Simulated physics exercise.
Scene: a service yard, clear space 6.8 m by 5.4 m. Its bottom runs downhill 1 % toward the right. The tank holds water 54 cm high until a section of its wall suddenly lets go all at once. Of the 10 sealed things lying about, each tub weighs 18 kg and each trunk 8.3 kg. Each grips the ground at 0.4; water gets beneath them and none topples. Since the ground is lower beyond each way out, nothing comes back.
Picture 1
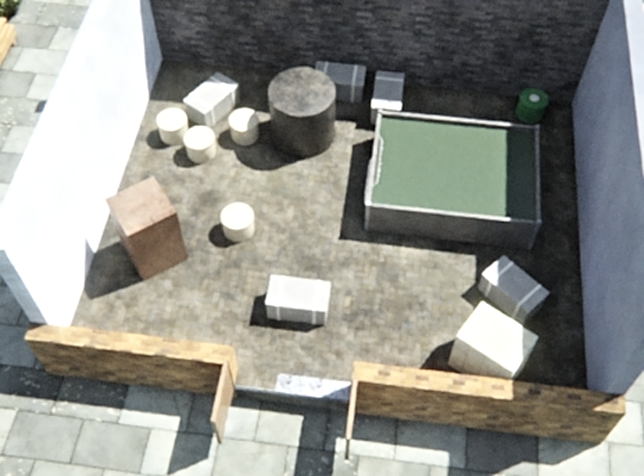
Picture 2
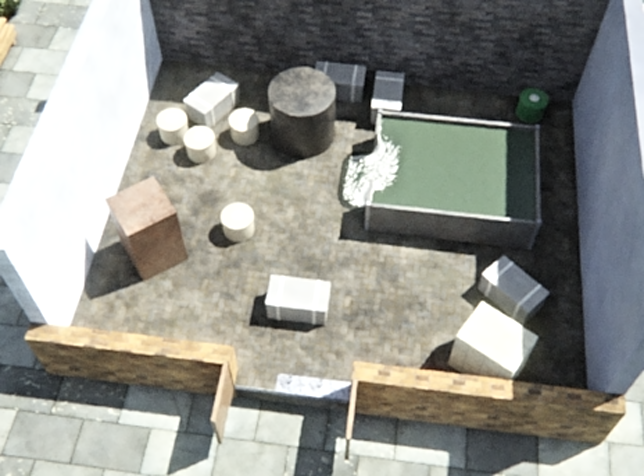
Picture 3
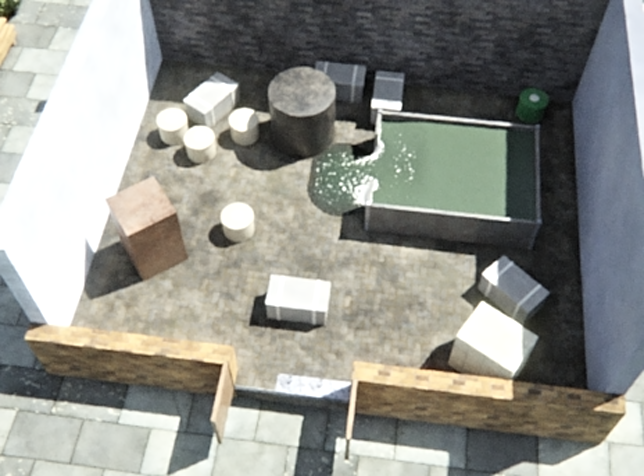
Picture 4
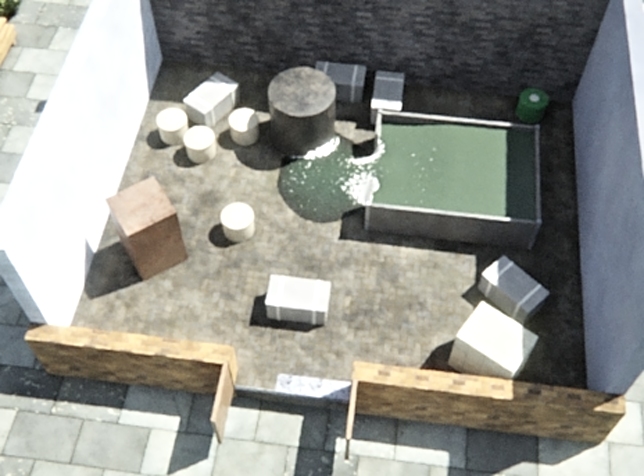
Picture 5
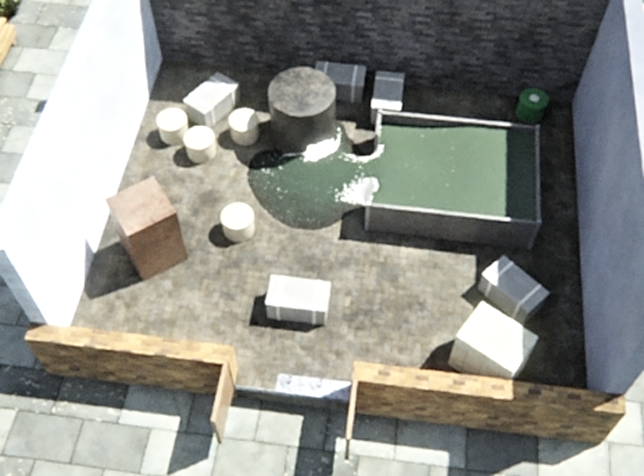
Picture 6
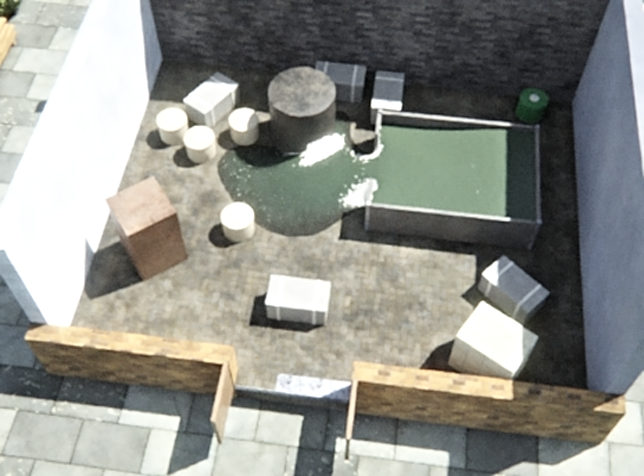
Green water pours through the tank's left side and spreads leftward across the paved yard.
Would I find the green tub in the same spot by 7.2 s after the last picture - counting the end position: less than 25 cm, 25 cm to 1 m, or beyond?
Green tub hardly budges.
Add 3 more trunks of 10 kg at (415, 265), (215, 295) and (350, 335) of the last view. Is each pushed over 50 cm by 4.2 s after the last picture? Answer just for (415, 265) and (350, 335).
In turn: Under, short of it.
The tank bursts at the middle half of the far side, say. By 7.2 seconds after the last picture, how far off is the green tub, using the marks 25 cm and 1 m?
My answer is that the green tub is flushed far out.
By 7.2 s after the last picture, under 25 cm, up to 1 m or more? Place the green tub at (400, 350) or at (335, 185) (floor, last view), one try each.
Taken in turn, it stays almost motionless and then is carried a long way.
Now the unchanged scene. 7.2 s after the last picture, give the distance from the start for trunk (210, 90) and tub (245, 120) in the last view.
In that order: 80 cm, 0 cm.
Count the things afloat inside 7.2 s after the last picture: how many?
It comes to 3.
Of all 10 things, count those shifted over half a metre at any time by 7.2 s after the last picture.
Count: 5.
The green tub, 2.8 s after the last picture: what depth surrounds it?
I'd say around 2 cm.
Then, 0.9 s after the last picture the green tub is near (534, 98), 0.0 m from its start, aground; 0 of 10 are out; 0 afloat.
Then, 2.8 s after the last picture the green tub is near (534, 98), 0.0 m from its start, aground; 0 of 10 are out; 1 afloat.
Then, 4.8 s after the last picture the green tub is near (534, 98), 0.0 m from its start, aground; 0 of 10 are out; 2 afloat.
Then, 7.2 s after the last picture the green tub is near (534, 98), 0.0 m from its start, aground; 0 of 10 are out; 3 afloat.
